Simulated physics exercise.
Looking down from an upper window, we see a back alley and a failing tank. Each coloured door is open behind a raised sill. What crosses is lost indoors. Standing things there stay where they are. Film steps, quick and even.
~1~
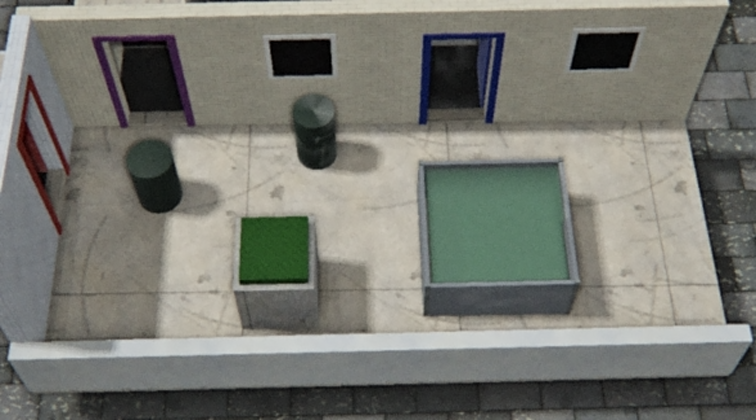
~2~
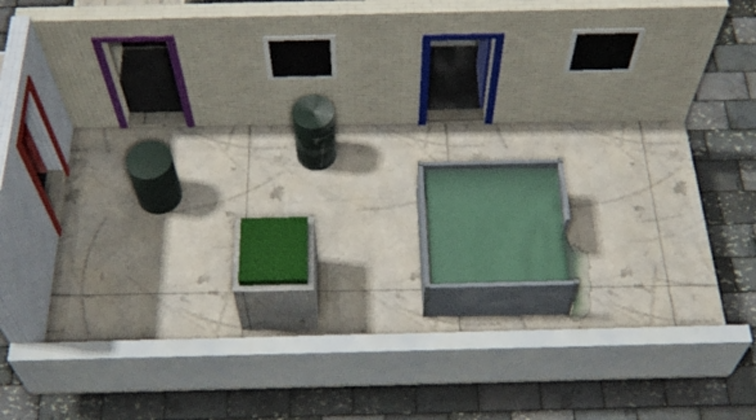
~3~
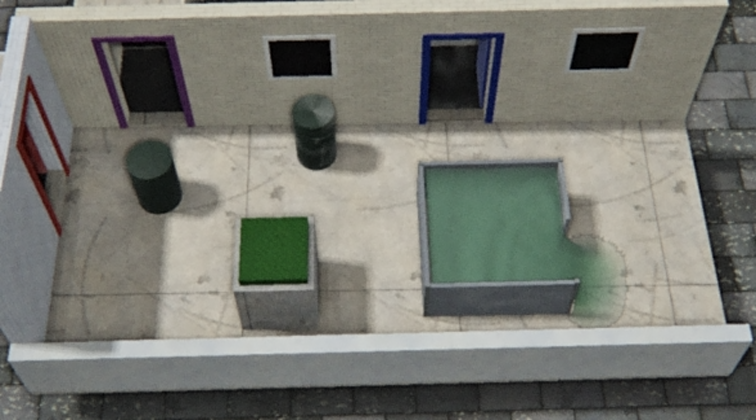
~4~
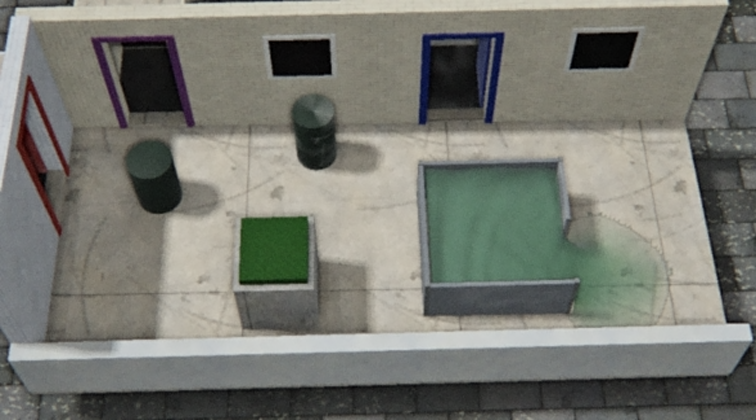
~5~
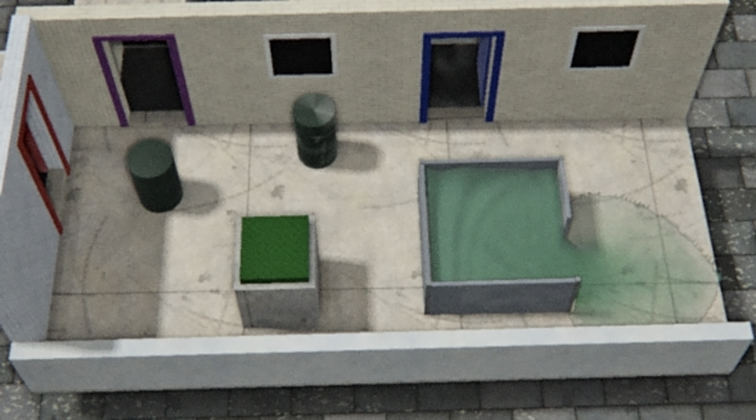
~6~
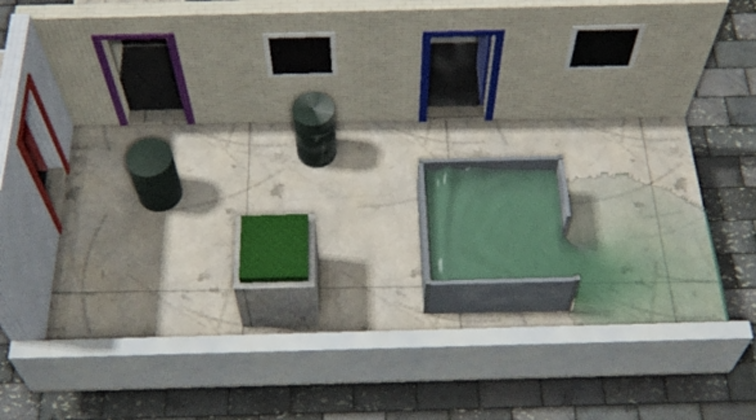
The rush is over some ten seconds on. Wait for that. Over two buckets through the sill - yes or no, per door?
Red door - no, blue door - no, purple door - no.
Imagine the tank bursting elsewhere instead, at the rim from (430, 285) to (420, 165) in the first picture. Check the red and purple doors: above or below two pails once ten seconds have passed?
Result - red door: Misses the line; purple door: Clears the line.
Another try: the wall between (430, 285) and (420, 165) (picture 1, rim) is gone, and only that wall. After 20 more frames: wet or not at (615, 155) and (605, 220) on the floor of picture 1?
As listed: Unflooded, unflooded.
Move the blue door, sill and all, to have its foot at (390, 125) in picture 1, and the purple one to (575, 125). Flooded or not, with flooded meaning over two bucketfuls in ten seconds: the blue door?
Result for blue: It comes in under it.
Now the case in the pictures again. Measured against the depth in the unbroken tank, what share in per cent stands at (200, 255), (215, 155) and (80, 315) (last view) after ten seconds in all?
Around 0, 0 and 0 %.
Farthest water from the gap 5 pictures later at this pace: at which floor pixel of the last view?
Somewhere close to (668, 152).
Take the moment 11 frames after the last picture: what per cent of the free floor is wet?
Some 20 per cent.
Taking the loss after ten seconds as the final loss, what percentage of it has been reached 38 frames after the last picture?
About 85 per cent.
A moment on, water covers 20 % of the floor; the red door not reached, the blue door not reached, the purple door not reached.
Next, water covers 20 % of the floor; the red door not reached, the blue door not reached, the purple door not reached.
Then, water covers 20 % of the floor; the red door not reached, the blue door not reached, the purple door not reached.
Later, water covers 20 % of the floor; the red door not reached, the blue door not reached, the purple door not reached.
In the end, water covers 15 % of the floor; the red door not reached, the blue door not reached, the purple door not reached.
